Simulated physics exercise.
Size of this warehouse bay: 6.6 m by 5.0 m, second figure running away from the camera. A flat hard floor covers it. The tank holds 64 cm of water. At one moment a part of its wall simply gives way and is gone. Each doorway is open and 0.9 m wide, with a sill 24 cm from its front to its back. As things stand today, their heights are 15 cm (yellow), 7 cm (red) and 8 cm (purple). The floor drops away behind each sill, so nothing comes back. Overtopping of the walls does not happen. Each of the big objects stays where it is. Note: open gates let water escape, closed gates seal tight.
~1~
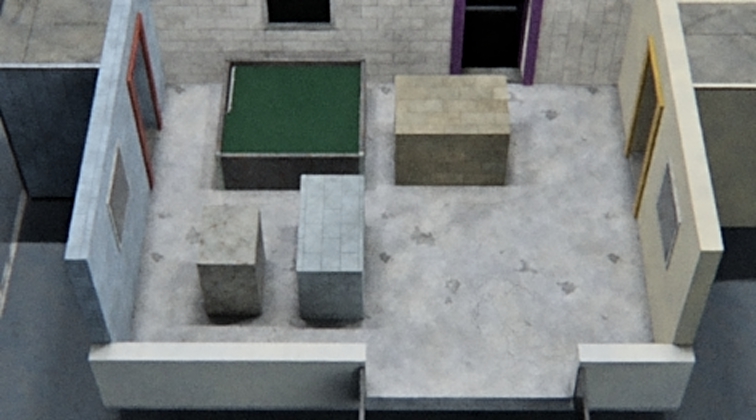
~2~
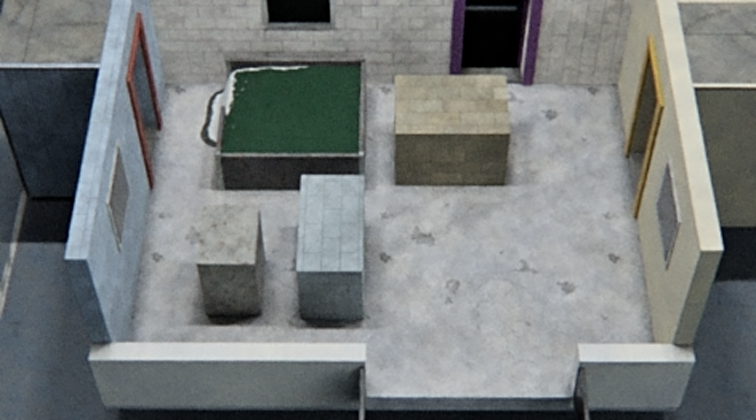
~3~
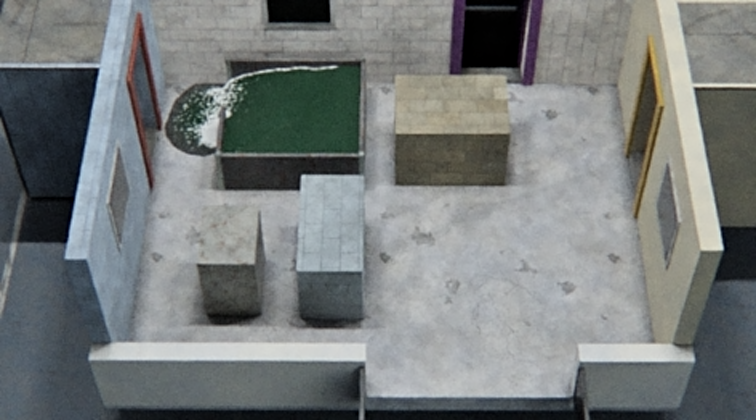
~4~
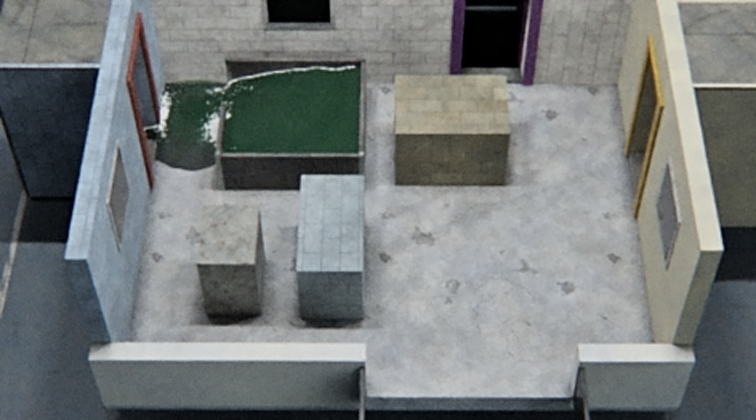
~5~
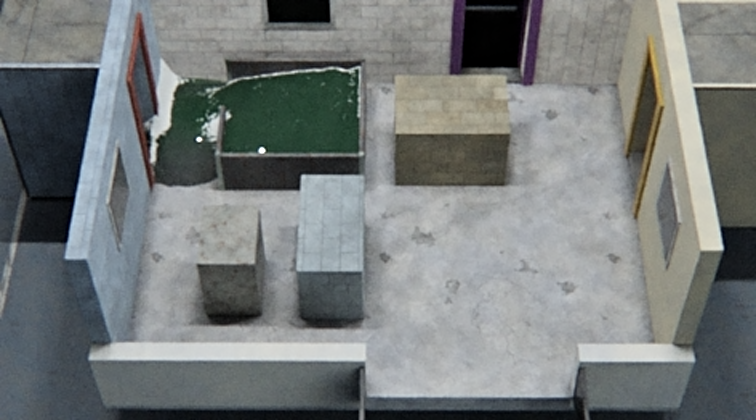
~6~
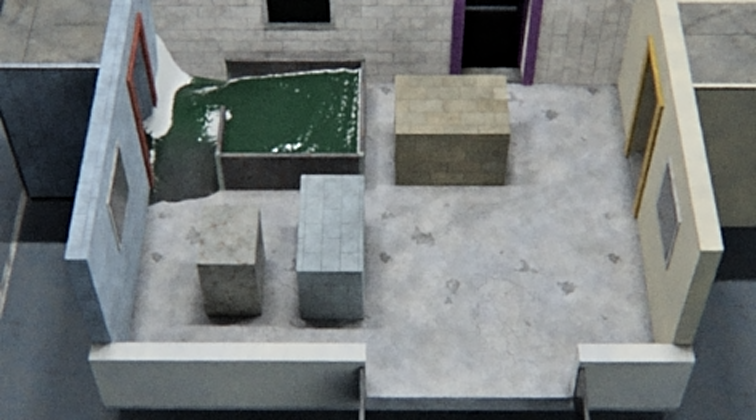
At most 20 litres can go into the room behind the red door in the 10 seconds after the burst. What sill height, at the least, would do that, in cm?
Roughly 29 cm at minimum.
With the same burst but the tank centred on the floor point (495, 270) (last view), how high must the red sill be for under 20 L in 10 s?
That setup calls for roughly 8.5 cm.
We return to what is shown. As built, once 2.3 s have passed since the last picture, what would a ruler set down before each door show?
Depths, in cm - yellow: 0, red: 19, purple: 3.
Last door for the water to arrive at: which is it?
It's the yellow one.
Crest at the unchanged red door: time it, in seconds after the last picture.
It peaks at about 1.0 s.
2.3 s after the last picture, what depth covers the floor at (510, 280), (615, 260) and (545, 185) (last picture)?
About 0, 0 and 0 cm respectively.
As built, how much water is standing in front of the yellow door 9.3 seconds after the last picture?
Lab note: Depth approx. 3.5 cm.
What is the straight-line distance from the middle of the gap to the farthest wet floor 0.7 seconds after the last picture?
About 3.0 m.
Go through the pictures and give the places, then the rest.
The first frame shows the tank at (293, 110) is whole and still, 64 cm deep; the red door at (145, 107) is dry.
In the second frame, water pours out at (230, 106) and has run 0.3 m, to (209, 139); about 9 cm deep outside, 64 cm at the back.
In the third frame, the front is at (172, 130), 0.8 m from the gap at (231, 108); 0.8 m2 of floor is wet, 64 cm left at the back.
In the fourth frame, the front is at (150, 133), 1.1 m from the gap at (231, 109); 1.4 m2 of floor is wet, 64 cm left at the back.
In the fifth frame, the front is at (138, 152), 1.3 m from the gap at (231, 109); 1.7 m2 of floor is wet, 60 cm left at the back.
In the sixth frame, the front is at (150, 199), 1.5 m from the gap at (231, 108); 1.9 m2 of floor is wet, 55 cm left at the back; water is at the red door at (145, 107).
Then, 0.7 s after the last picture water covers 10 % of the floor, deepest (54 cm) near (163, 108); 24 cm at the red door, 66 litres in over its 7 cm sill.
Then, 2.3 s after the last picture water covers 35 % of the floor, deepest (31 cm) near (203, 89); 19 cm at the red door, 210 litres in over its 7 cm sill.
Then, 9.3 s after the last picture water covers 95 % of the floor, deepest (10 cm) near (210, 260); 8 cm at the red door, 351 litres in over its 7 cm sill.
At the red door as built, the water peaked near 25 cm, 0.9 s after the last picture.
Run again over the same 10 s with other heights there, 35 litres in over 26 cm, 5 litres over 35.5 cm. The limit of 20 litres is kept from about 29 cm up.
